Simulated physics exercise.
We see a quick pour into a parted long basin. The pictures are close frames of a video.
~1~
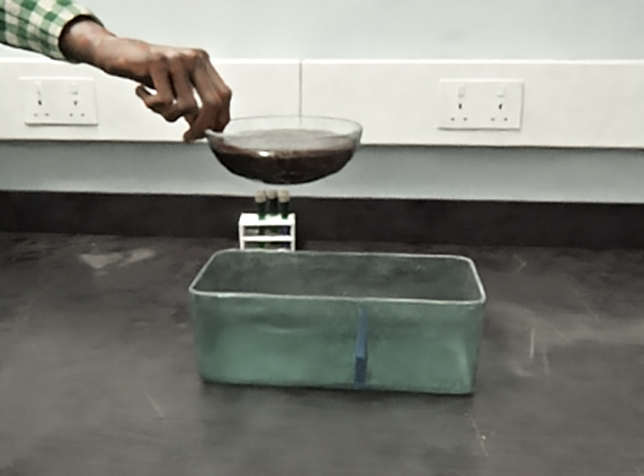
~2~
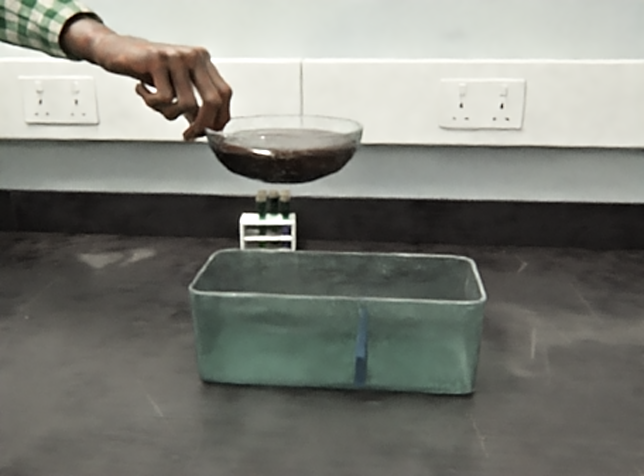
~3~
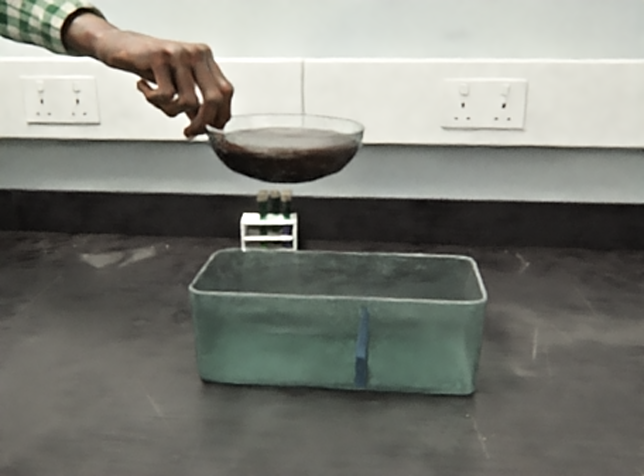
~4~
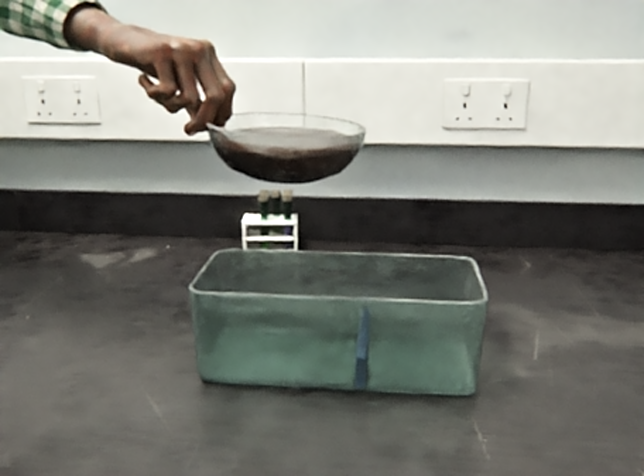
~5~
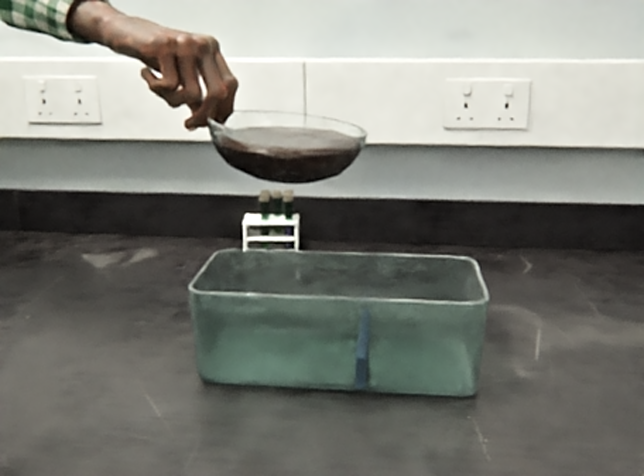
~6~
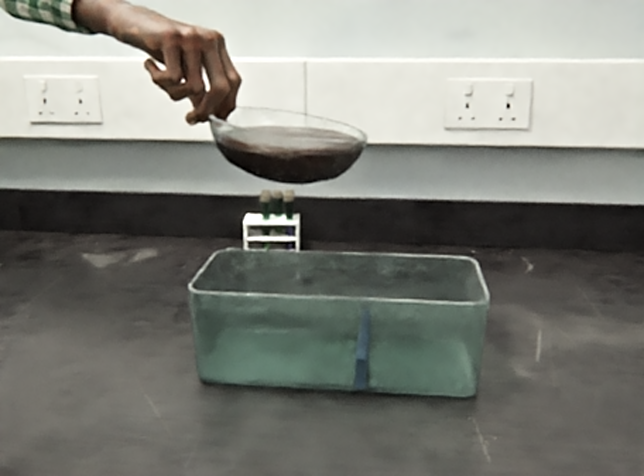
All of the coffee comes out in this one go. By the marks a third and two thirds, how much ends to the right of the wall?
The share right of the wall is more than two thirds.
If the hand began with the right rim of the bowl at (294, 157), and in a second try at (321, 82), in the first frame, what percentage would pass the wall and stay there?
In turn 15 and 70 in a hundred.
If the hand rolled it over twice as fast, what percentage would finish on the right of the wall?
Some 65 per cent.
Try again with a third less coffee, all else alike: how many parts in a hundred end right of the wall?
Roughly 85 in a hundred.
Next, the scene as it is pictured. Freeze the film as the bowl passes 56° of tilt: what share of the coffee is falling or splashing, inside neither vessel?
Near 40 %.
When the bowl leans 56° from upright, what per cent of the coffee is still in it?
Roughly 40 in a hundred.
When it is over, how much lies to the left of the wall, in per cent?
It comes to 15 per cent or so.
A moment on, the bowl is tipped part way and 40 per cent is still to pour, 0 is left of the wall and 22 right of it.
Next, the bowl is tipped on its side and 2 per cent is still to pour, 8 is left of the wall and 84 right of it.
Then the bowl is tipped on its side and 0 per cent is still to pour, 13 is left of the wall and 86 right of it.
Later the bowl is tipped on its side and 0 per cent is still to pour, 14 is left of the wall and 86 right of it.
In the end 14 per cent lies left of the wall, 86 right of it and 1 outside.
